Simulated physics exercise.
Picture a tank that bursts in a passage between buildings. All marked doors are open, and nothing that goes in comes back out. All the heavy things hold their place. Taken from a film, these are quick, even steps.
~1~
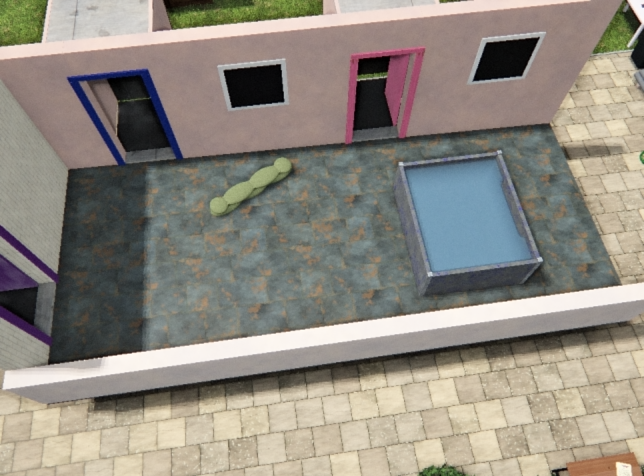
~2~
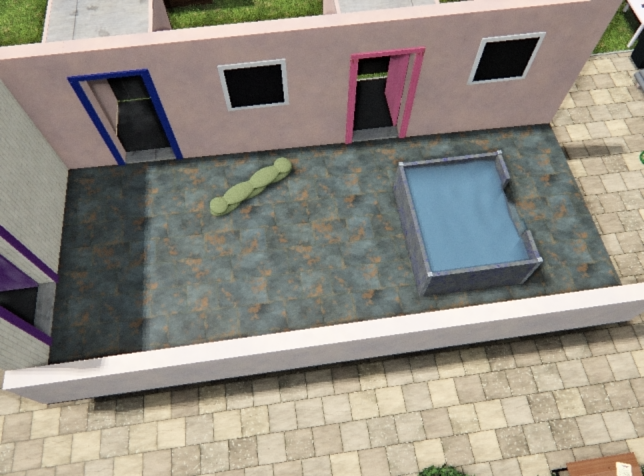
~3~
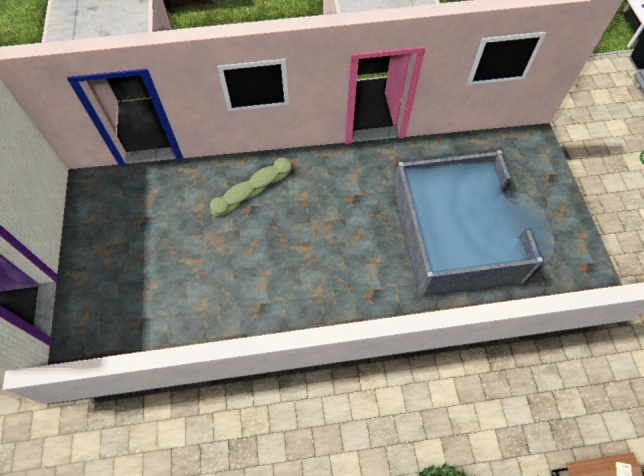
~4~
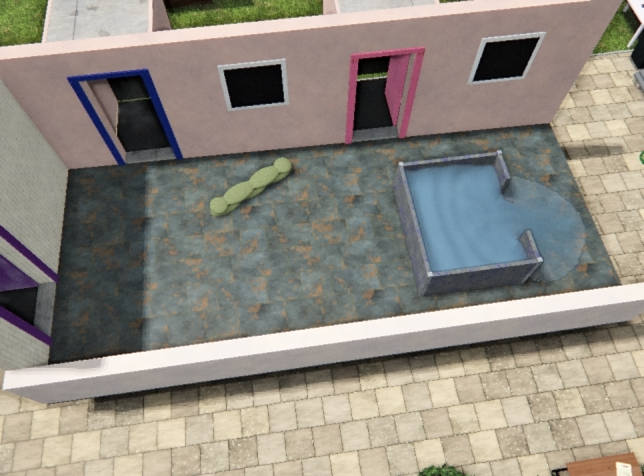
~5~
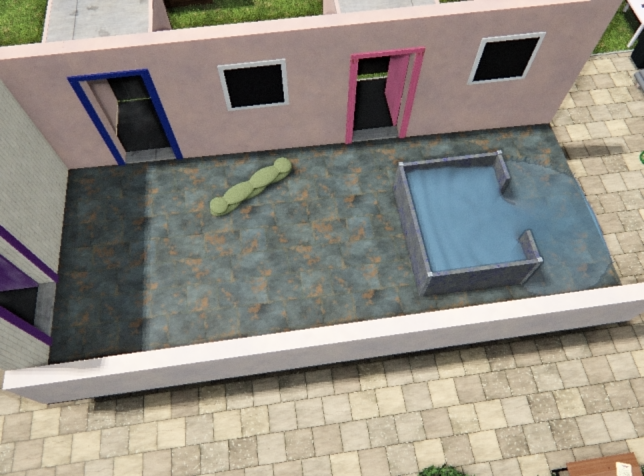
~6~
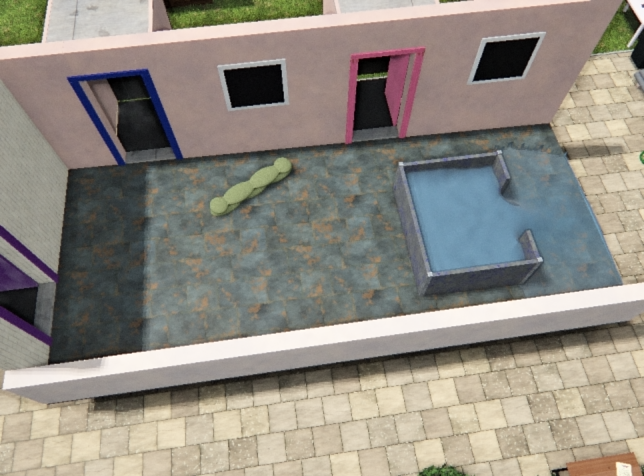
Water pours through a gap that opens in the right side of a square grey tank, seen from a fixed, high viewpoint over a walled courtyard. Pink walls with a blue-framed door at left, two windows and a pink-framed door stand behind a lumpy green object on mottled dark paving. The water fans out rightward in a rippling, rounded sheet, spreading to the paving's right edge and toward the low front wall.
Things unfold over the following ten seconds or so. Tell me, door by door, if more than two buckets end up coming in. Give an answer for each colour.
Outcome: The pink door will get two buckets at most; the purple door will get two buckets at most; the blue door will get two buckets at most.
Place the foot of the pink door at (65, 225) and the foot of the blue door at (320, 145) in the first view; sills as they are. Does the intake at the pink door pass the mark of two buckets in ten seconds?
I'd say the pink one does not reach it in the end.
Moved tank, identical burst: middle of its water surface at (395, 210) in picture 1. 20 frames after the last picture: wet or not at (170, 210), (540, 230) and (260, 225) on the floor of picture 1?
In order, the three spots end up untouched, waterlogged and untouched.
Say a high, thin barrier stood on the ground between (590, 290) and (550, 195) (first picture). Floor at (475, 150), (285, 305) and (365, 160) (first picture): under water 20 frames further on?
Reading them off in sequence: Swamped, swamped, swamped.
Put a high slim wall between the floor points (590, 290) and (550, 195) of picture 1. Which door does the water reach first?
First: The door marked pink.
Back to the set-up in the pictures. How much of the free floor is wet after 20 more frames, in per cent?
My estimate is near 15 per cent.
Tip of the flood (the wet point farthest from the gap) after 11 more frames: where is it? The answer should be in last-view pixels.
Pixel estimate: (535, 128).
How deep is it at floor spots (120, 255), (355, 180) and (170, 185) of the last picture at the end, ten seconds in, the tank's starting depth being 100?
Depths of roughly 0, 0 and 0 per cent.
A moment on, water covers 15 % of the floor; the pink door not reached, the purple door not reached, the blue door not reached.
Next, water covers 15 % of the floor; the pink door not reached, the purple door not reached, the blue door not reached.
Then, water covers 15 % of the floor; the pink door not reached, the purple door not reached, the blue door not reached.
Later, water covers 10 % of the floor; the pink door not reached, the purple door not reached, the blue door not reached.
In the end, water covers 10 % of the floor; the pink door not reached, the purple door not reached, the blue door not reached.
